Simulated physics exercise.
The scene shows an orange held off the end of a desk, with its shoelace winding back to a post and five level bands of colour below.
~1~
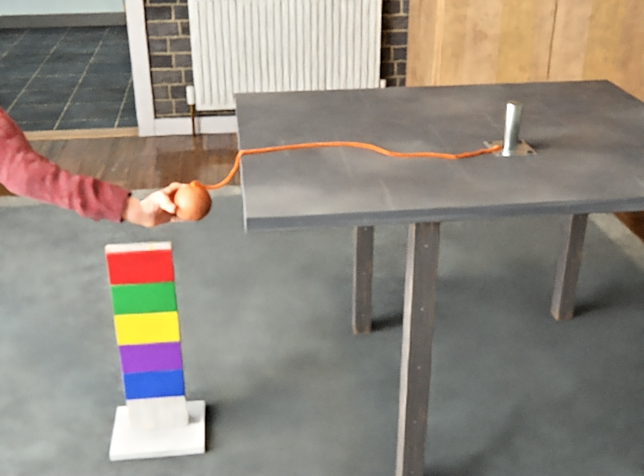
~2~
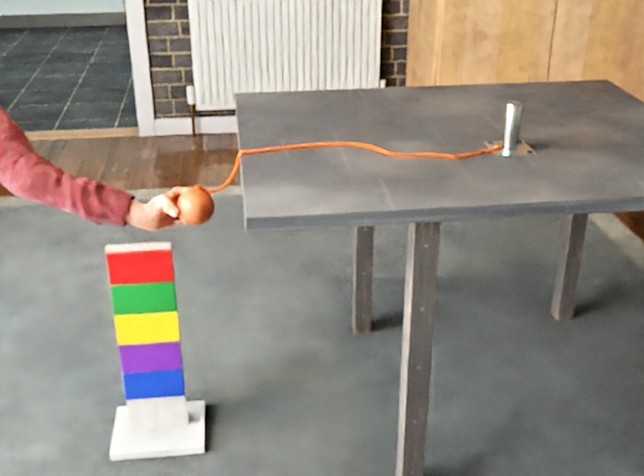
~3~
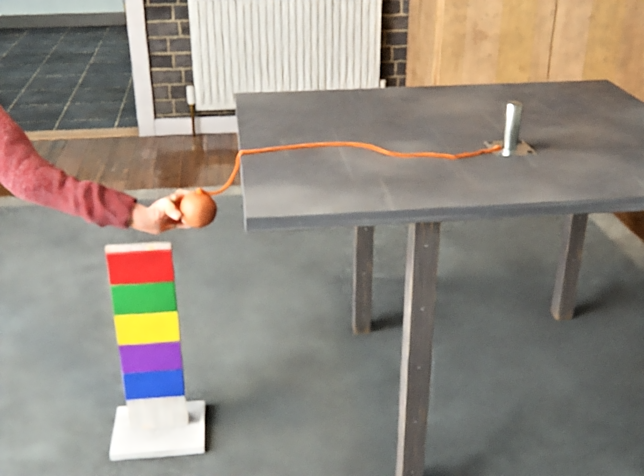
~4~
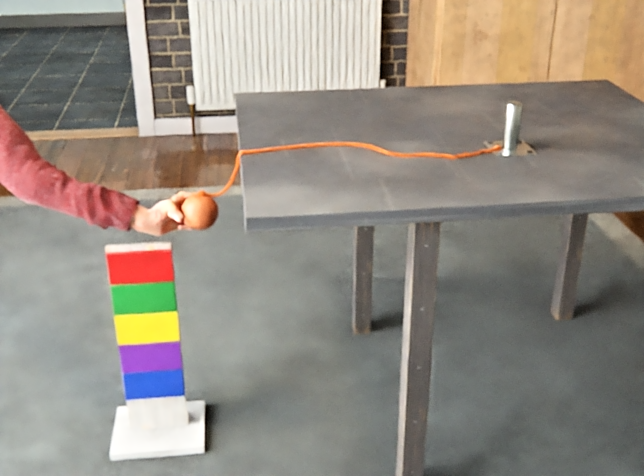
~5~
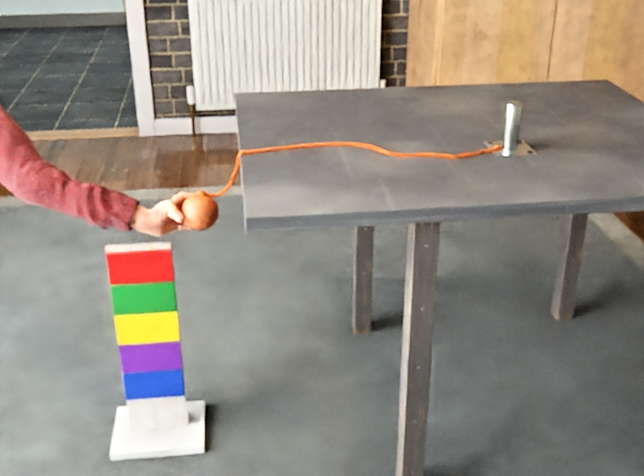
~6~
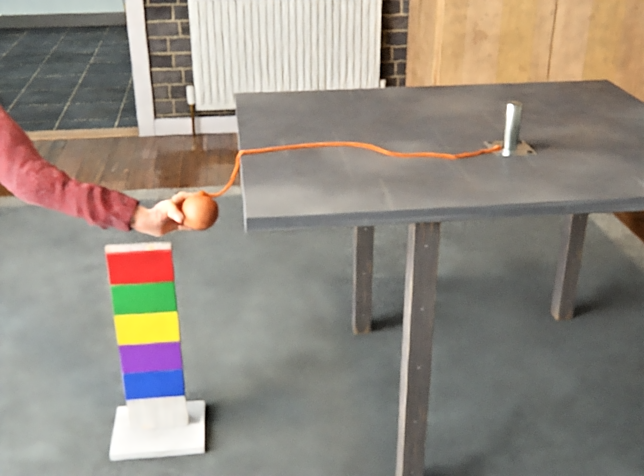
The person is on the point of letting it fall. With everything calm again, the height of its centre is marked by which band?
By the red band.
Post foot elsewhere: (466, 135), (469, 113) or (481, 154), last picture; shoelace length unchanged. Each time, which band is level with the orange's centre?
Going case by case, it's green, red and finally green.
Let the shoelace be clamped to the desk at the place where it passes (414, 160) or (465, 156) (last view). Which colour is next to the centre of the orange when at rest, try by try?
For the first place it's red, and for the second red.
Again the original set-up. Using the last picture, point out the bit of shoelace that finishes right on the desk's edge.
The piece you want is at about (266, 150).
A little later, orange near (238, 250); level with red.
Next, orange near (236, 262); level with red.
When it is over, orange near (246, 262); level with red. The shoelace holds its middle at red.
